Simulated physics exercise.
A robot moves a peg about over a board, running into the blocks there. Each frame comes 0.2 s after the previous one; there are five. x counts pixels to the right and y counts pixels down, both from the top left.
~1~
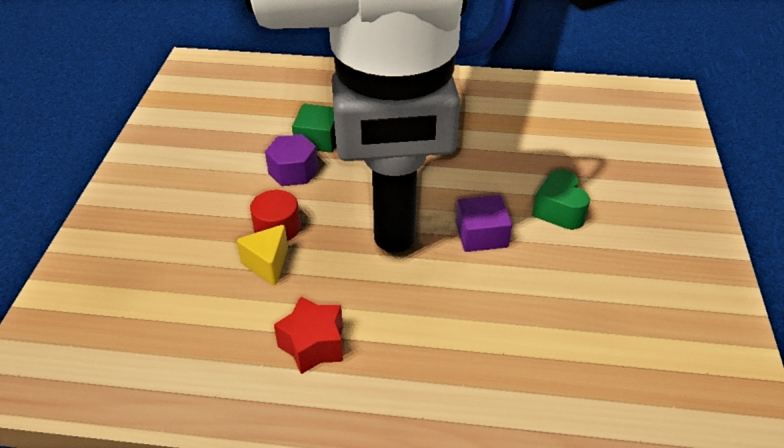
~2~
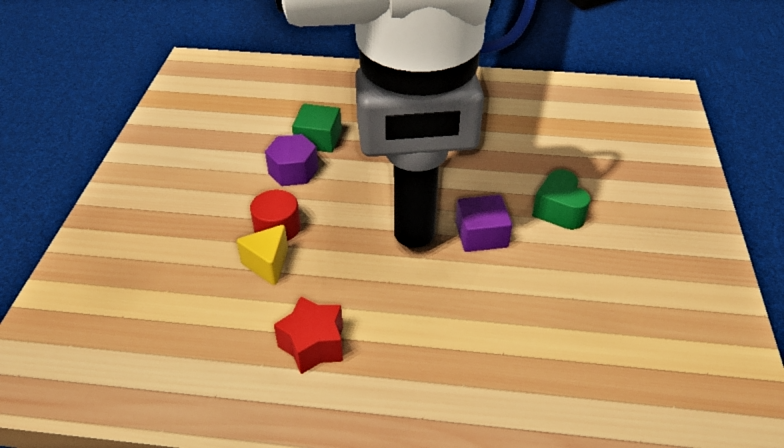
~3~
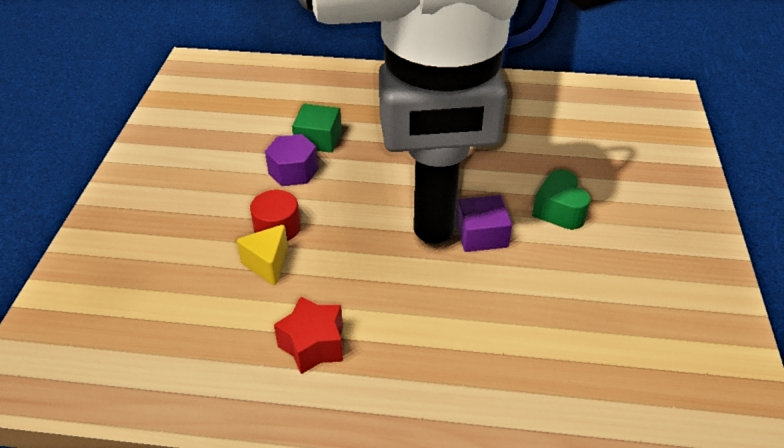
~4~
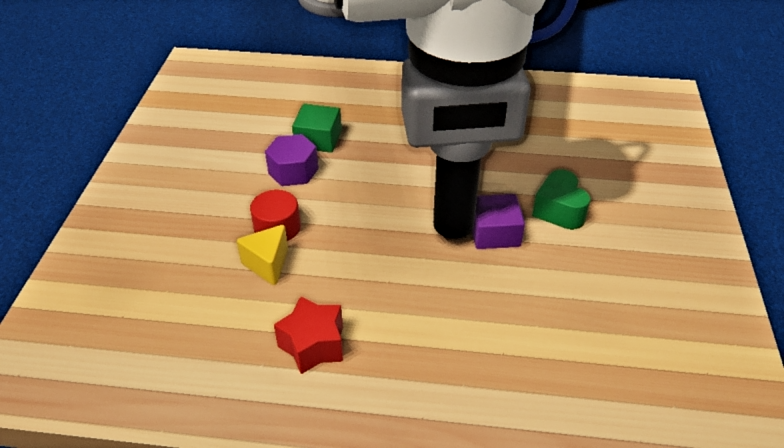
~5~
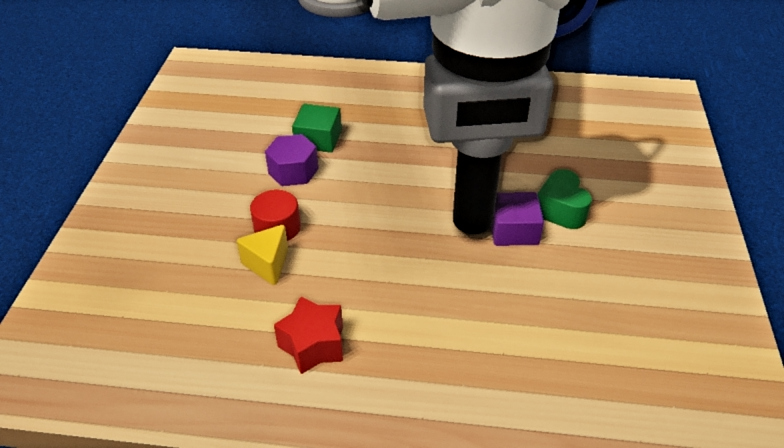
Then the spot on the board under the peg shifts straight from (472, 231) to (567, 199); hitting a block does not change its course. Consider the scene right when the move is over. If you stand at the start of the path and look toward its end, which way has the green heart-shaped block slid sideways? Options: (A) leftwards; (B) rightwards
It's B.
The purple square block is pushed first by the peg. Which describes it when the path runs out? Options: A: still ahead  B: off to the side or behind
The one that fits is A, still ahead.
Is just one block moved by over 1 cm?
No.
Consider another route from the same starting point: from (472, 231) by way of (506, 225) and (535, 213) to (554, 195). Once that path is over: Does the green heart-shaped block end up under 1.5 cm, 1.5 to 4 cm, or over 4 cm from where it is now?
More than 4 cm.
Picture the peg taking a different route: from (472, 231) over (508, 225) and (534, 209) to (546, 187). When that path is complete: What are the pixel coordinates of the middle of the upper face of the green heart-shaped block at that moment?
I predict (637, 176).
The first path, step by step. One third of the way, peg (506, 209); purple square block (550, 193), turned 15° anticlockwise; green heart-shaped block (594, 182), turned 30° clockwise.
Two thirds of the way, peg (539, 199); purple square block (583, 183); green heart-shaped block (625, 179), turned 50° clockwise.
At the end, peg (570, 189); purple square block (615, 176); green heart-shaped block (659, 178), turned 60° clockwise.
